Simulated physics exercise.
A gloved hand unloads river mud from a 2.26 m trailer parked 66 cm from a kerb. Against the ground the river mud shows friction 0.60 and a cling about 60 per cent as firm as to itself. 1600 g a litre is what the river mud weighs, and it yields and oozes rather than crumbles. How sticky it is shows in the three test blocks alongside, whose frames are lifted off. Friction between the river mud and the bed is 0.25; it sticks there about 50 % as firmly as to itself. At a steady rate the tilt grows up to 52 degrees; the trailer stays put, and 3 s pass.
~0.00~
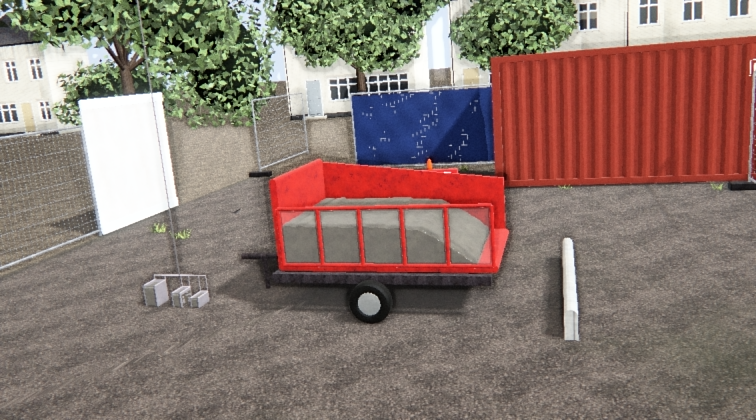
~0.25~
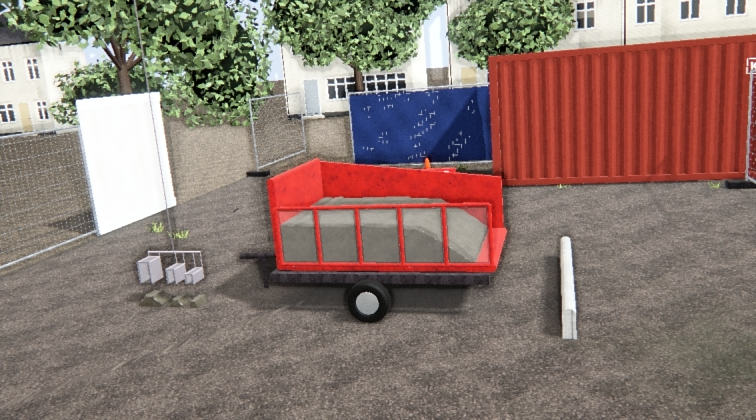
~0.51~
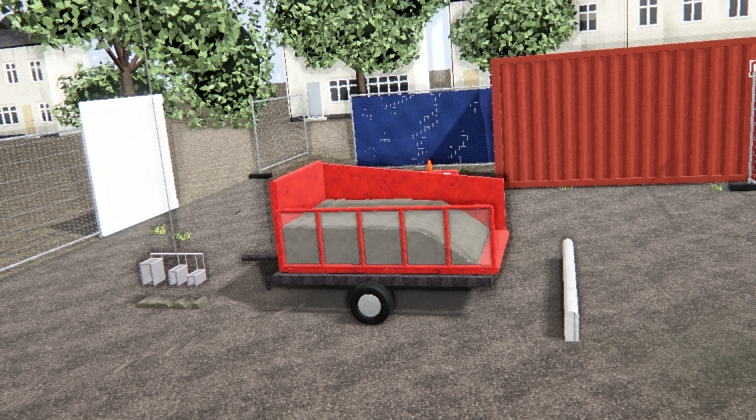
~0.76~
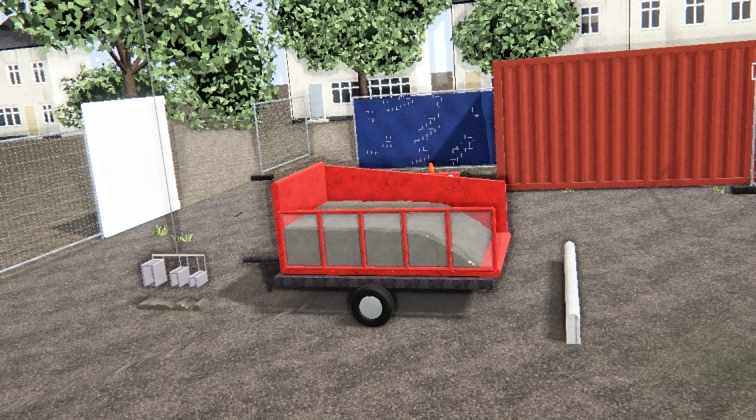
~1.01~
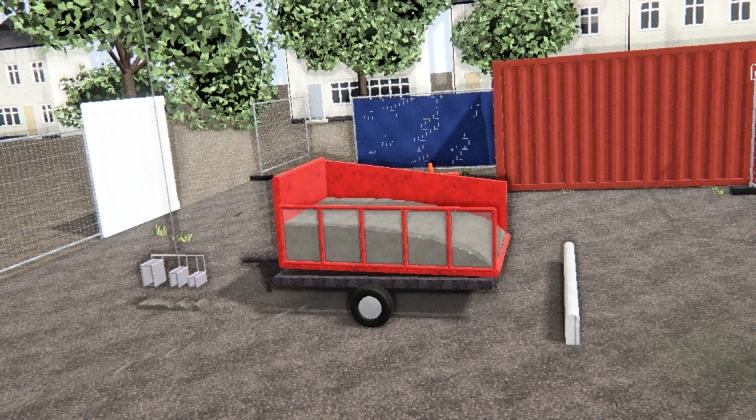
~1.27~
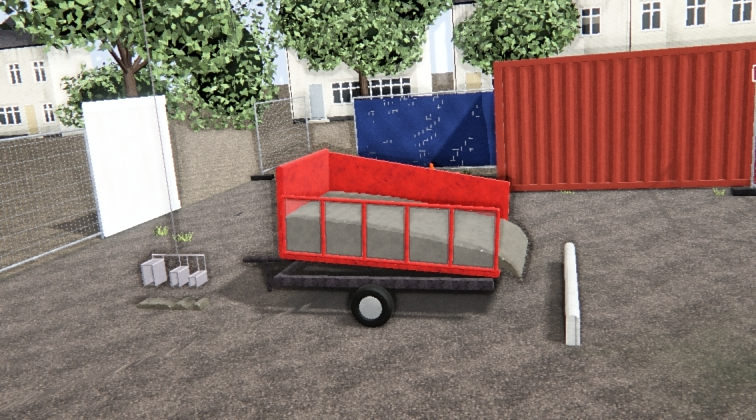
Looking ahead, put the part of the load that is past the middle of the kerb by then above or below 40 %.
Expected outcome, not reaching 40 %.
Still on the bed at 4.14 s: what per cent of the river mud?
About 0 percent.
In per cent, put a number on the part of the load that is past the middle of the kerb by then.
I'd say around 25 %.
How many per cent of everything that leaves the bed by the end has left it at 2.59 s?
Around 60 out of 100.
After 2.59 s, the tilt is 18 degrees, 43 % is on the bed and 8 % past the kerb's middle.
After 4.14 s, the tilt is 35 degrees, none is on the bed and 24 % past the kerb's middle.
After 5.70 s, the tilt is 51 degrees, none is on the bed and 25 % past the kerb's middle.
After 7.25 s, the tilt is 52 degrees, none is on the bed and 25 % past the kerb's middle.
After 8.95 s, the tilt is 52 degrees, none is on the bed and 25 % past the kerb's middle.
